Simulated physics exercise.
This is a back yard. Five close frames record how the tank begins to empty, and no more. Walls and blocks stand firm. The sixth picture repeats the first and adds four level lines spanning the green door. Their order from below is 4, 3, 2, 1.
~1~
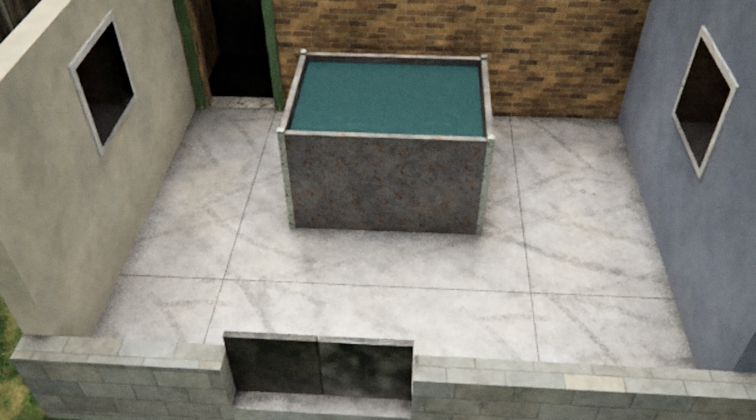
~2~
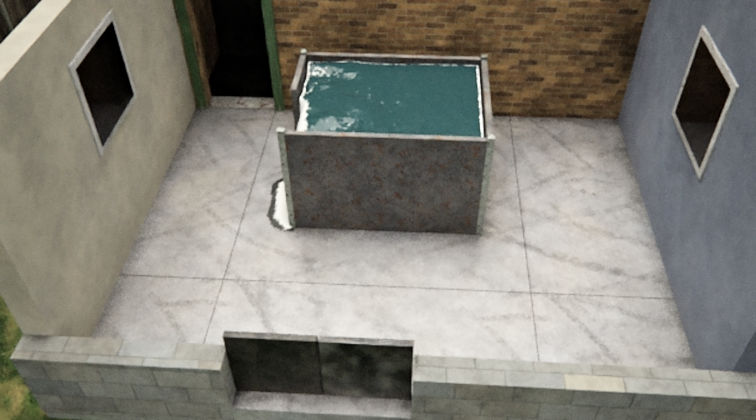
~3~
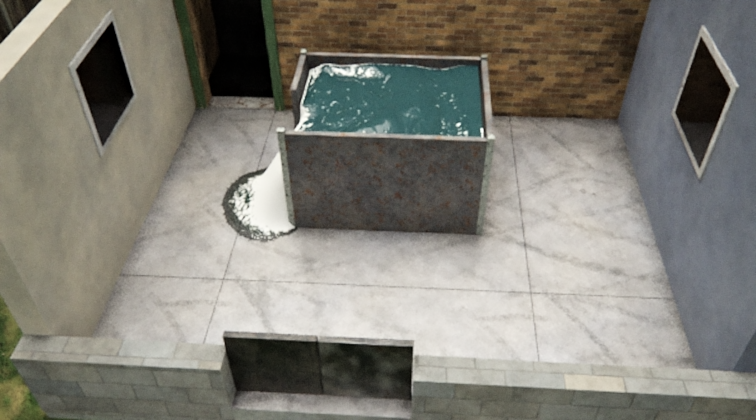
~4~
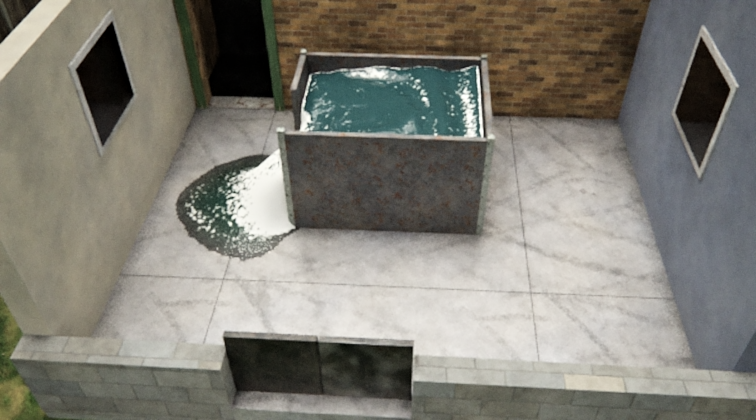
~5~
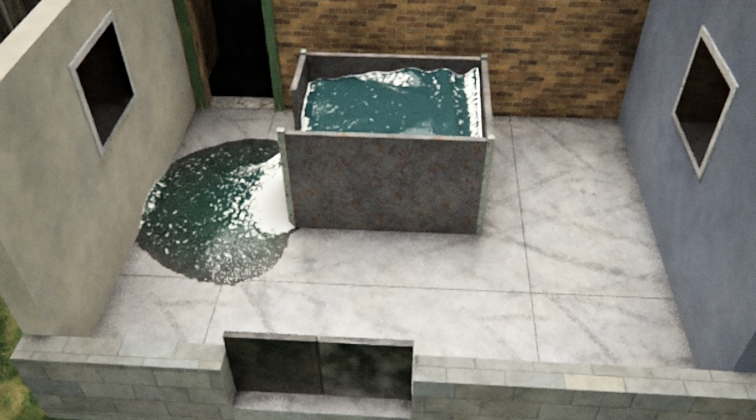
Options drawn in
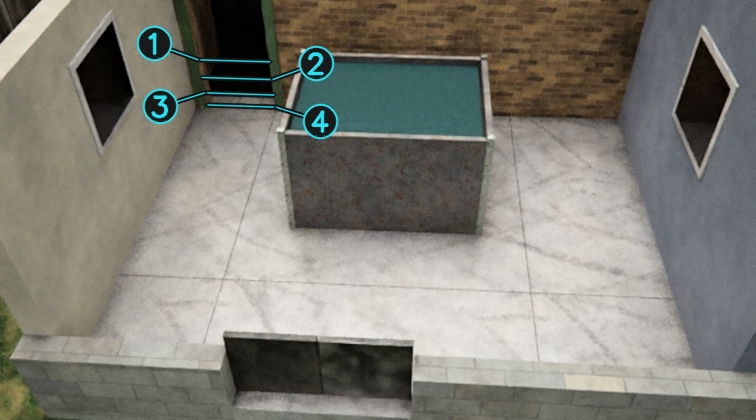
Water pours from the left side of the raised tank and spreads across the pale ground.
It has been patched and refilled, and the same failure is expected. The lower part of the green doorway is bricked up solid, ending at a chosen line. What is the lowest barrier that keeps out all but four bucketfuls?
Choose 2.
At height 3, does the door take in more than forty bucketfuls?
No, it does not.
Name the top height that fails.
Height 3.
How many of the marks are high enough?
Two of the four.
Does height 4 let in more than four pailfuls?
Yes.
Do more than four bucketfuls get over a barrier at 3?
Yes, that goes wrong.
On the marked copy, 1 at (234, 60); 2 at (237, 78); 3 at (239, 93); 4 at (241, 106); from the bottom up 4, 3, 2, 1.
If 1 is chosen, nothing gets over.
If 2 is chosen, a bucket or two gets in.
If 3 is chosen, about 14 bucketfuls get in.
If 4 is chosen, dozens of bucketfuls pour in.
